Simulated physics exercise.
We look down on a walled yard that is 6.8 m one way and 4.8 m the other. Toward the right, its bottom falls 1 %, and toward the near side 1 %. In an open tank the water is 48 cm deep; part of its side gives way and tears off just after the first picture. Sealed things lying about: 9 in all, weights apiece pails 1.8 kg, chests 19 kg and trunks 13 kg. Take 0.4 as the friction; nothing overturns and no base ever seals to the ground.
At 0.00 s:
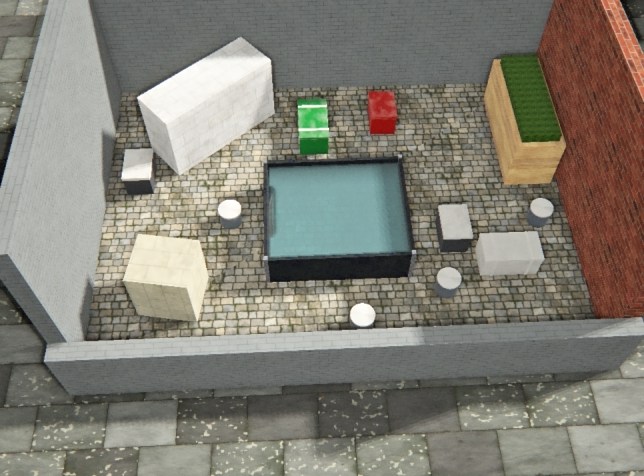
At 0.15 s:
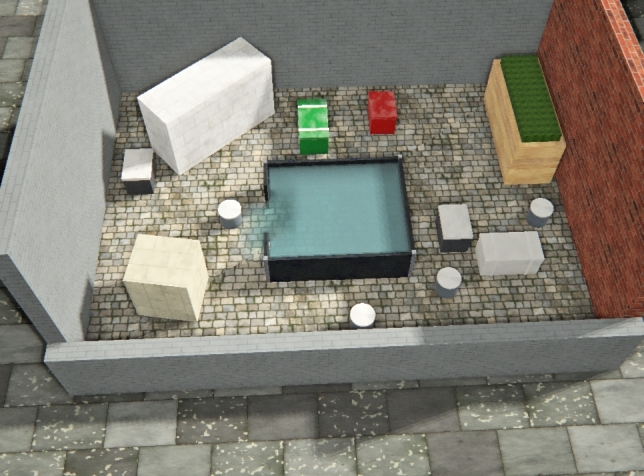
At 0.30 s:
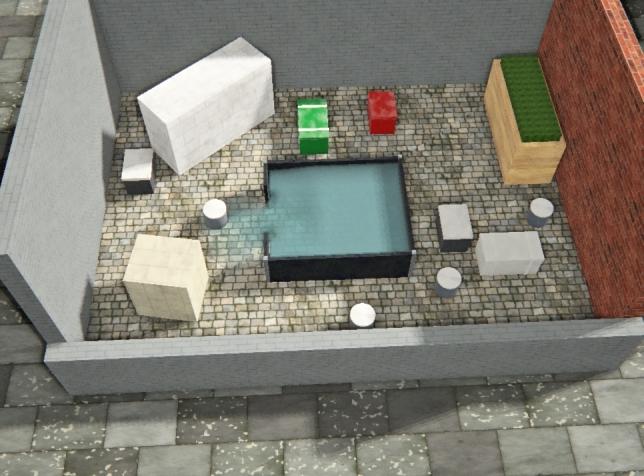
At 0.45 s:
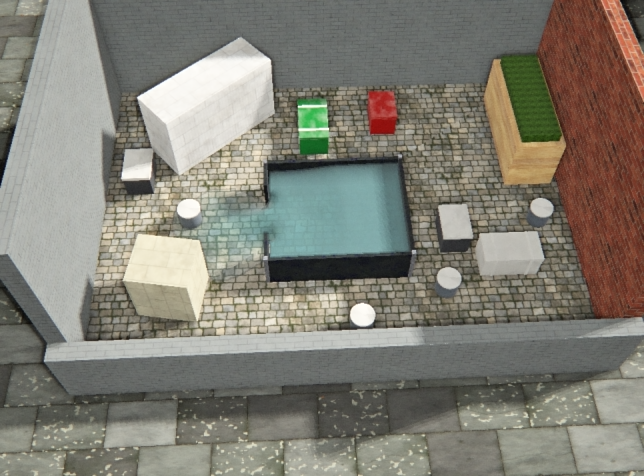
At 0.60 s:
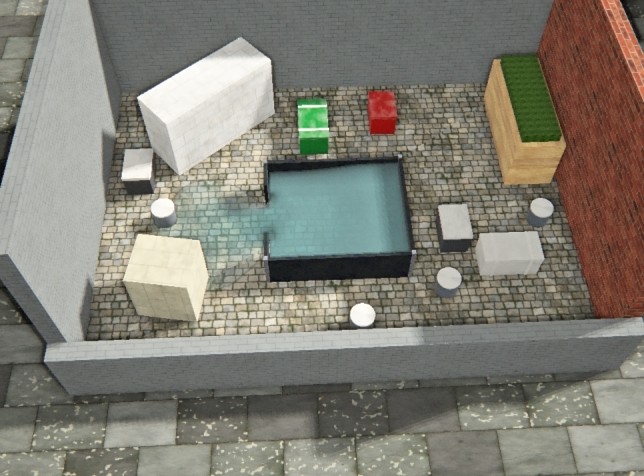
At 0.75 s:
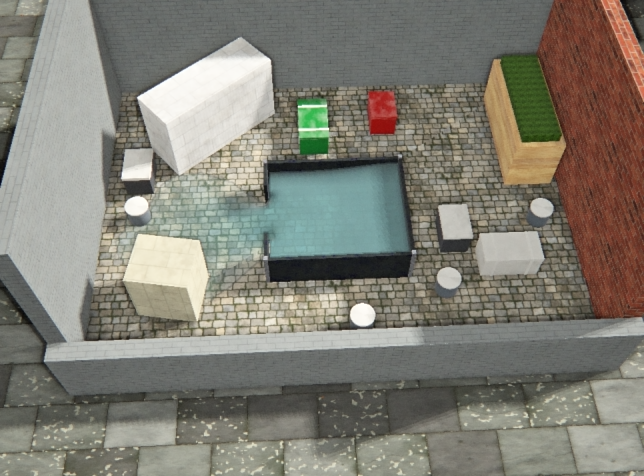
To begin with, water fills a dark open tank in a walled, cobbled yard, with green and red boxes behind it. Part of the tank's left side gives way and water spreads leftward across the stones, carrying one small white-topped cylinder toward the left wall while the other objects stay still.
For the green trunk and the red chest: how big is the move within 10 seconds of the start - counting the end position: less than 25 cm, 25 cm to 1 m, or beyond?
First the green trunk: It is displaced a moderate amount; then the red chest: It is hardly displaced.
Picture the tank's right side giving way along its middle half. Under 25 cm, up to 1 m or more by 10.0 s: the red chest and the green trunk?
Outcome - red chest: No real movement, green trunk: No real movement.
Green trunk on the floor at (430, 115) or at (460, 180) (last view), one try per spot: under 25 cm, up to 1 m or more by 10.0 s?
Order of tries: It keeps its spot; it keeps its spot.
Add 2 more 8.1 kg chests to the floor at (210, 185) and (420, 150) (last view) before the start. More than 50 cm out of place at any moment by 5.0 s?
Well, the first one is higher and the other lower.
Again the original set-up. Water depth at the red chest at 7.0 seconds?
Close to 1 centimetres.
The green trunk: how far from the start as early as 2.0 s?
I'd put it at around 0 cm.
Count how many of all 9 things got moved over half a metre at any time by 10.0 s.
That comes to 6.
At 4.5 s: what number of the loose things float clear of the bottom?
Count: 2.
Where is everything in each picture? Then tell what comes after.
The first frame shows the green trunk at (313, 118) rests on the ground; the red chest at (382, 104) rests on the ground; 3.1 m2 under water; 0 of 9 have shifted.
The second frame shows the green trunk at (313, 118) rests on the ground; the red chest at (382, 104) rests on the ground; 3.5 m2 under water; 0 of 9 have shifted.
The third frame shows the green trunk at (313, 118), on the bottom; the red chest at (382, 104), on the bottom; water covers 3.9 m2; 1 of 9 have shifted.
The fourth frame shows the green trunk at (313, 118) rests on the ground; the red chest at (382, 104) rests on the ground; 4.5 m2 under water; 1 of 9 have shifted.
The fifth frame shows the green trunk at (313, 118), on the bottom; the red chest at (382, 104), on the bottom; water covers 5.2 m2; 1 of 9 have shifted.
The sixth frame shows the green trunk at (313, 118), on the bottom; the red chest at (382, 104), on the bottom; 6.0 m2 under water; 1 of 9 have shifted.
After 2.0 s the green trunk is near (313, 118), 0.0 m from its start, aground; the red chest is near (382, 104), 0.0 m from its start, aground; 2 afloat.
After 4.5 s the green trunk is near (313, 118), 0.0 m from its start, aground; the red chest is near (382, 104), 0.0 m from its start, aground; 2 afloat.
After 7.0 s the green trunk is near (321, 118), 0.1 m from its start, aground; the red chest is near (382, 104), 0.0 m from its start, aground; 4 afloat.
After 10.0 s the green trunk is near (350, 118), 0.6 m from its start, afloat; the red chest is near (382, 104), 0.0 m from its start, aground; 5 afloat.
